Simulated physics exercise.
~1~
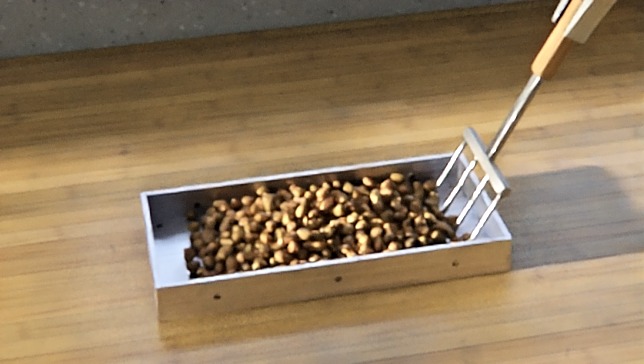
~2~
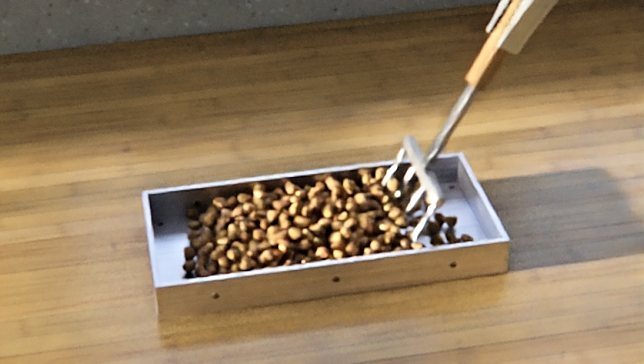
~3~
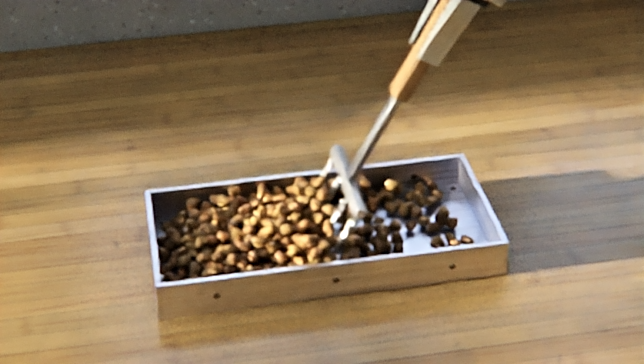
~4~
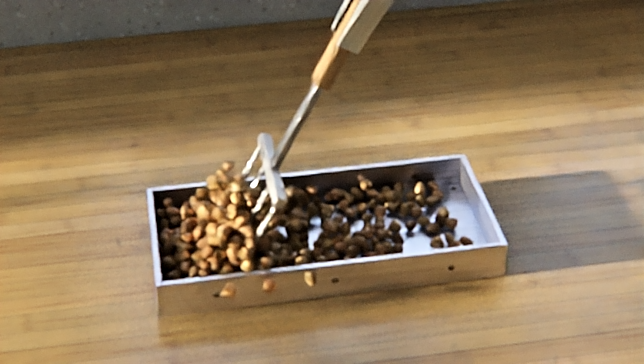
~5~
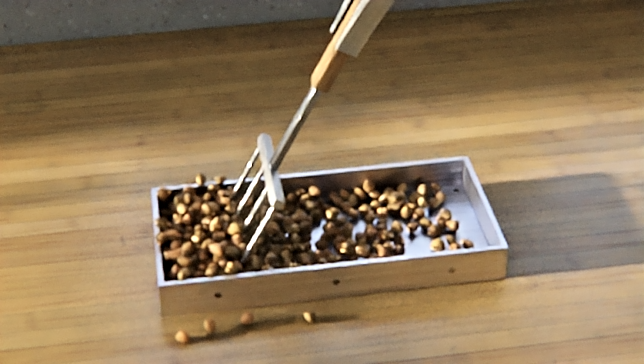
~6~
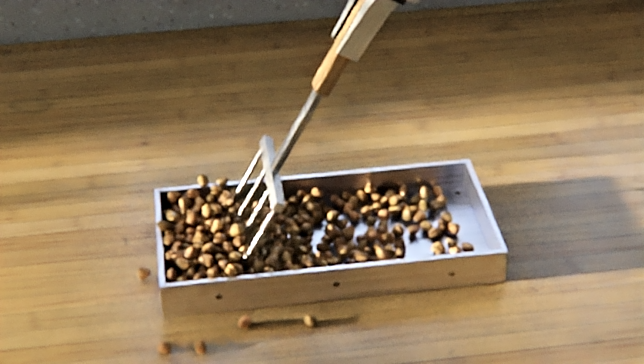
On a wooden tabletop with a speckled grey strip behind it, seen from above at a slant, a shallow silvery rectangular tin holds a heap of brown dried beans. A robot grips a four-pronged metal rake with an orange-brown section on its handle, the prongs resting at the tin's right end. The rake sweeps left through the beans, bunching them ahead of it and leaving a thinner scatter behind. Near the left end it stops, and several beans spill over the near side. They roll across the table, while most beans remain in the tin beside the still rake.
